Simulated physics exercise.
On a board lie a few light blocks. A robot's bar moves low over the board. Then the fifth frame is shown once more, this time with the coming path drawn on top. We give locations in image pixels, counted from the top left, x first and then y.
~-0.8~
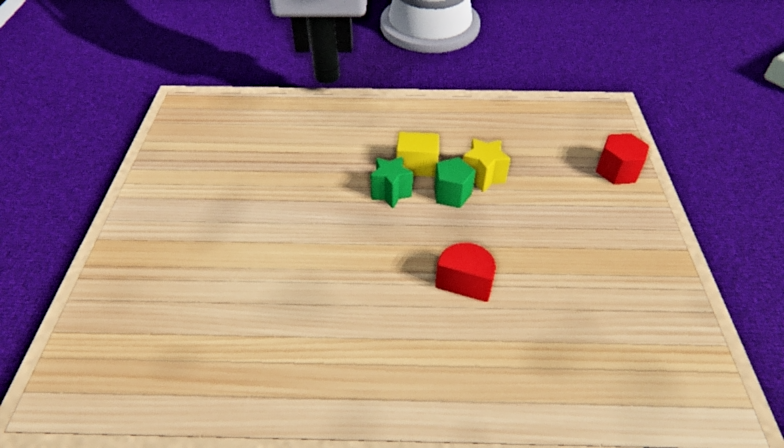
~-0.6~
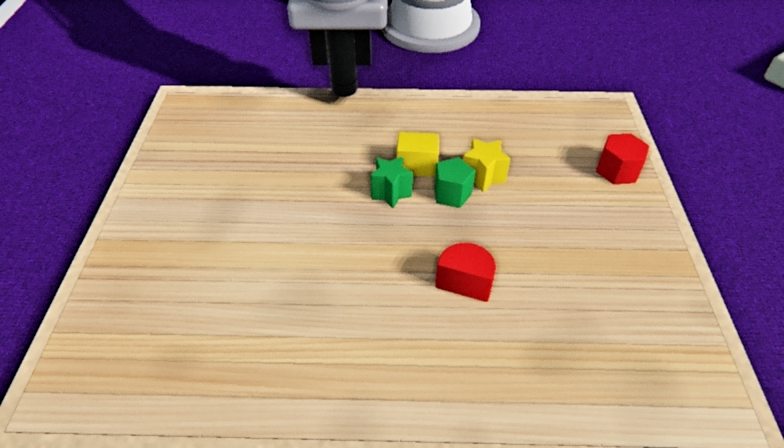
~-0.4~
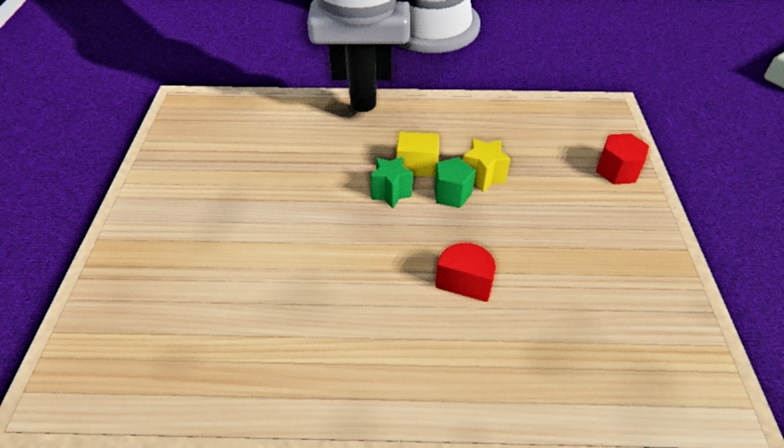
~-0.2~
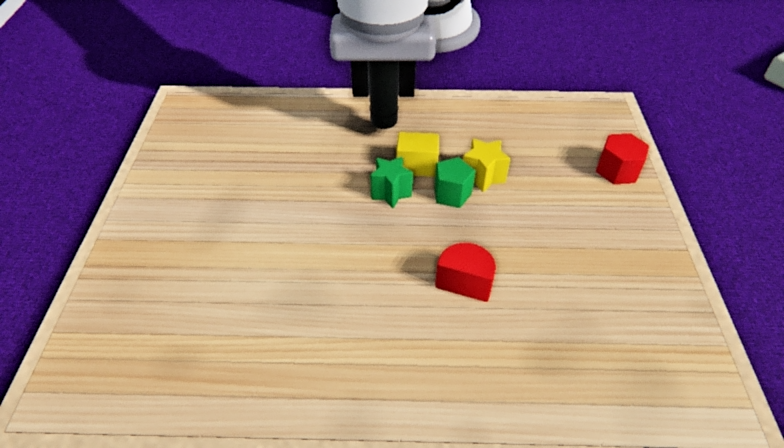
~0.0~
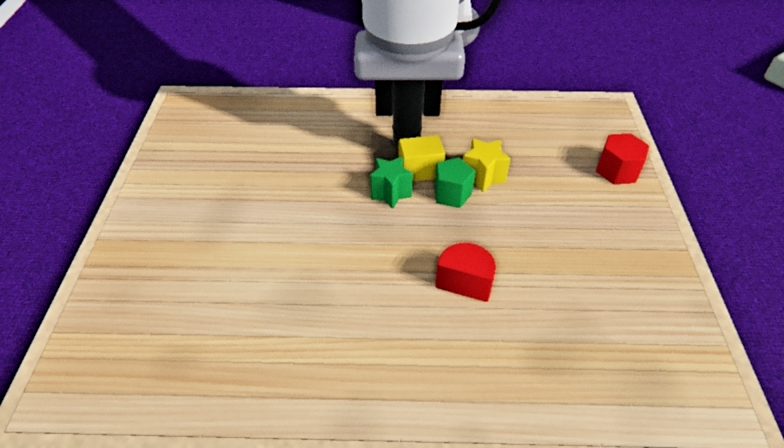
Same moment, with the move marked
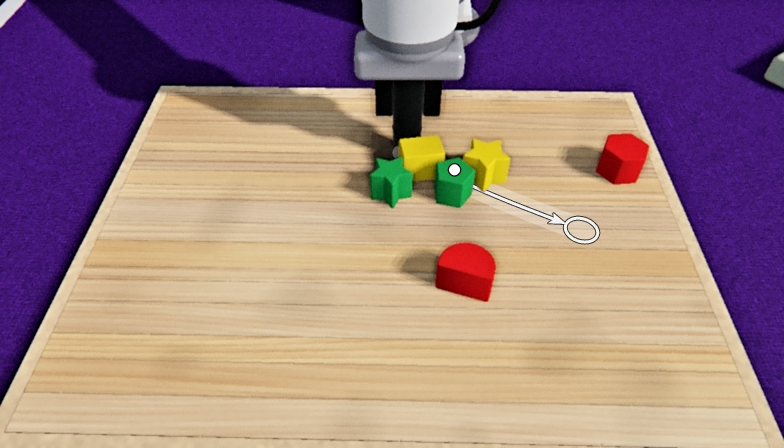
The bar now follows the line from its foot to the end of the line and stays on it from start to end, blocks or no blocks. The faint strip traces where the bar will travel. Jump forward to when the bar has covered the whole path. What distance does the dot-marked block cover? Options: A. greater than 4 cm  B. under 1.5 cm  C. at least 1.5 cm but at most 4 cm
The correct letter is A.
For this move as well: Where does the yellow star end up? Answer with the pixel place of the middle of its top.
It will end up at (525, 157).
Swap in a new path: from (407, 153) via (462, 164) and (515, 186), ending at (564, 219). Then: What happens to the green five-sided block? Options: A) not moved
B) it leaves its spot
Correct choice: B.
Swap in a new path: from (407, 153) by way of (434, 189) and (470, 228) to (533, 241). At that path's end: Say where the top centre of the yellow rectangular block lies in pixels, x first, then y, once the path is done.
The middle of its upper face will lie at (569, 235).
The drawn path runs from (407, 153) by way of (486, 192) to (581, 230); the dot is on the green five-sided block.
The first path, step by step. One third of the way, bar at (459, 167); yellow rectangular block at (461, 176); green five-sided block at (478, 199), turned 20° clockwise; yellow star at (496, 153), turned 30° anticlockwise.
Two thirds of the way, bar at (520, 193); yellow rectangular block at (482, 189), turned 40° clockwise; green five-sided block at (480, 216), turned 50° clockwise; yellow star at (524, 157), turned 95° anticlockwise.
At the end, bar at (586, 218); green star not moved; yellow rectangular block at (482, 189), turned 40° clockwise; green five-sided block at (480, 216), turned 50° clockwise; yellow star at (525, 157), turned 95° anticlockwise.
